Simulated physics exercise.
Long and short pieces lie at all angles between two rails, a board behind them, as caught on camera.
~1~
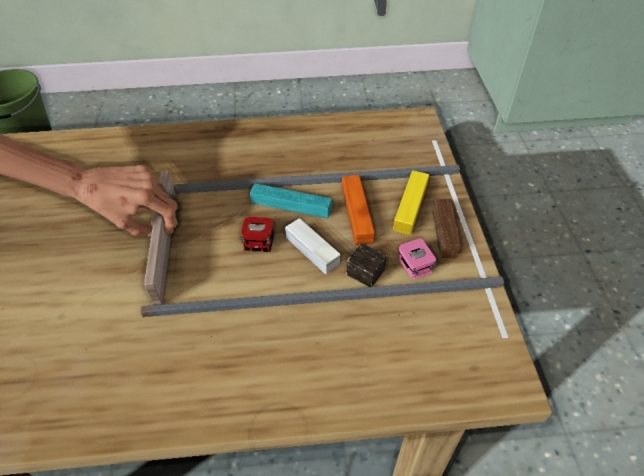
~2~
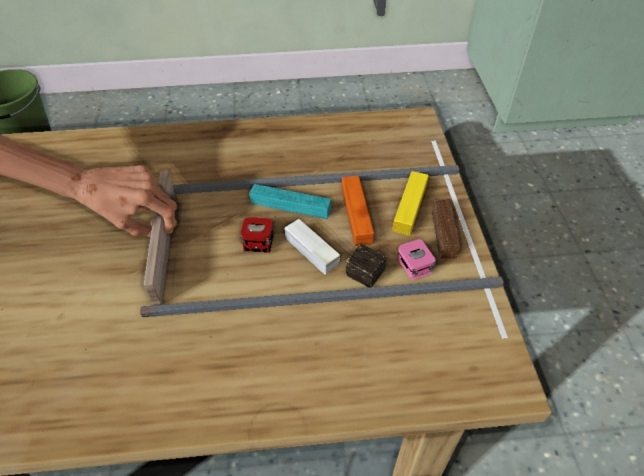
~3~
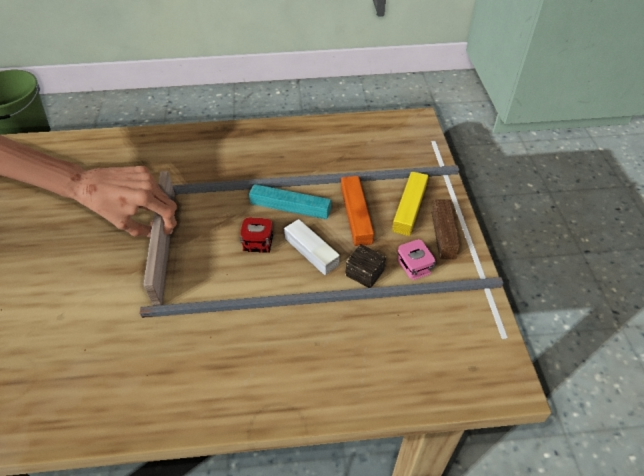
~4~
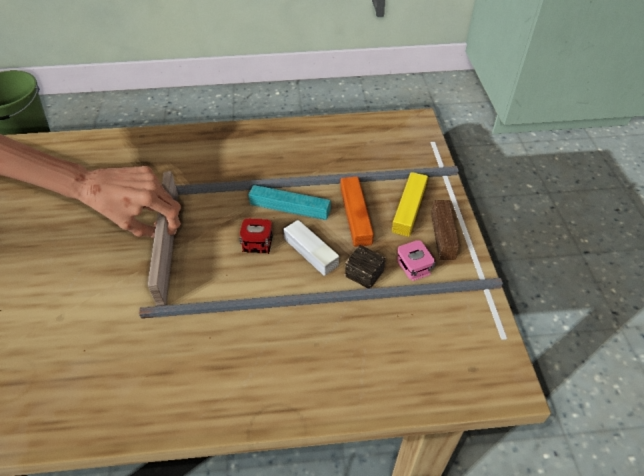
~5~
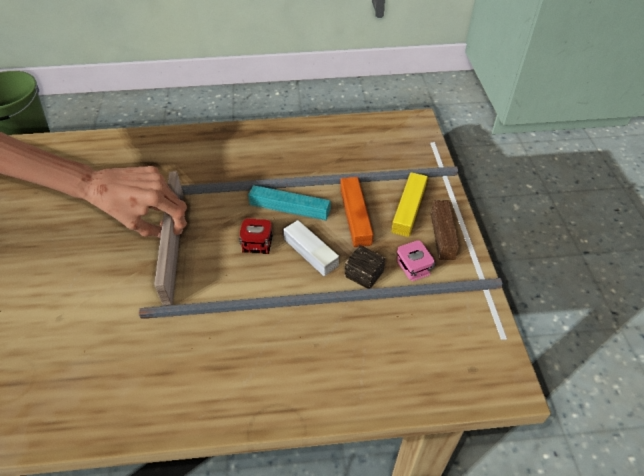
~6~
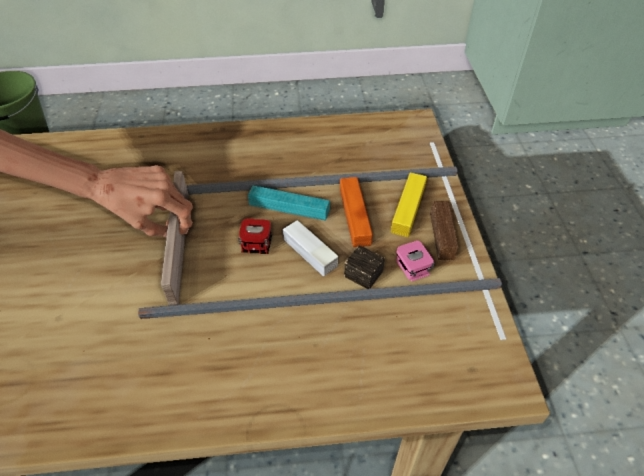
A hand slowly sliding a board rightward between two rails on a wooden table, the coloured blocks ahead of it lying still.
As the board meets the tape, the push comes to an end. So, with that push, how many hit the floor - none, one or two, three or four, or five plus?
The push clears five or more off the end, I'd bet.
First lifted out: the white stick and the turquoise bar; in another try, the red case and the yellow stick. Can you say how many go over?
You'd count 4 the first time and 5 the second time.
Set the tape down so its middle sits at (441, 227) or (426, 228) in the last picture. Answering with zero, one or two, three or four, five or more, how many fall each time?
3 or 4; three to four.
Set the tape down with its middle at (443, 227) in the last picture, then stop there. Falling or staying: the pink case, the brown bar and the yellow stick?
In this case the pink case drops; next, the brown bar drops; last, the yellow stick drops.
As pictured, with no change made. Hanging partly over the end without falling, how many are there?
The total comes out at 1.
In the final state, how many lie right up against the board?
1 end up touching it.
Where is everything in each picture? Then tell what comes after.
The first picture shows brown bar (446, 228); yellow stick (412, 202); pink case (416, 260); board (162, 234); tape (464, 224).
The second picture shows yellow stick (411, 203); black block (366, 266).
The third picture shows pink case (415, 260); orange stick (357, 210).
The fourth picture shows brown bar (445, 229); red case (257, 236).
The fifth picture shows yellow stick (410, 204); white stick (311, 247).
The sixth picture shows brown bar (444, 230); yellow stick (409, 204); pink case (414, 261); board (176, 235); tape (462, 225).
Soon after, none off yet; brown bar at rest near (444, 230); yellow stick at rest near (409, 204); pink case at rest near (414, 261).
After that, none off yet; brown bar displaced about its own width near (485, 231); yellow stick displaced about its own width near (466, 207); pink case displaced about its own width near (451, 265).
In the end, the number that fall off is five or more; gone, turquoise bar, white stick, black block, orange stick, pink case, yellow stick and brown bar.
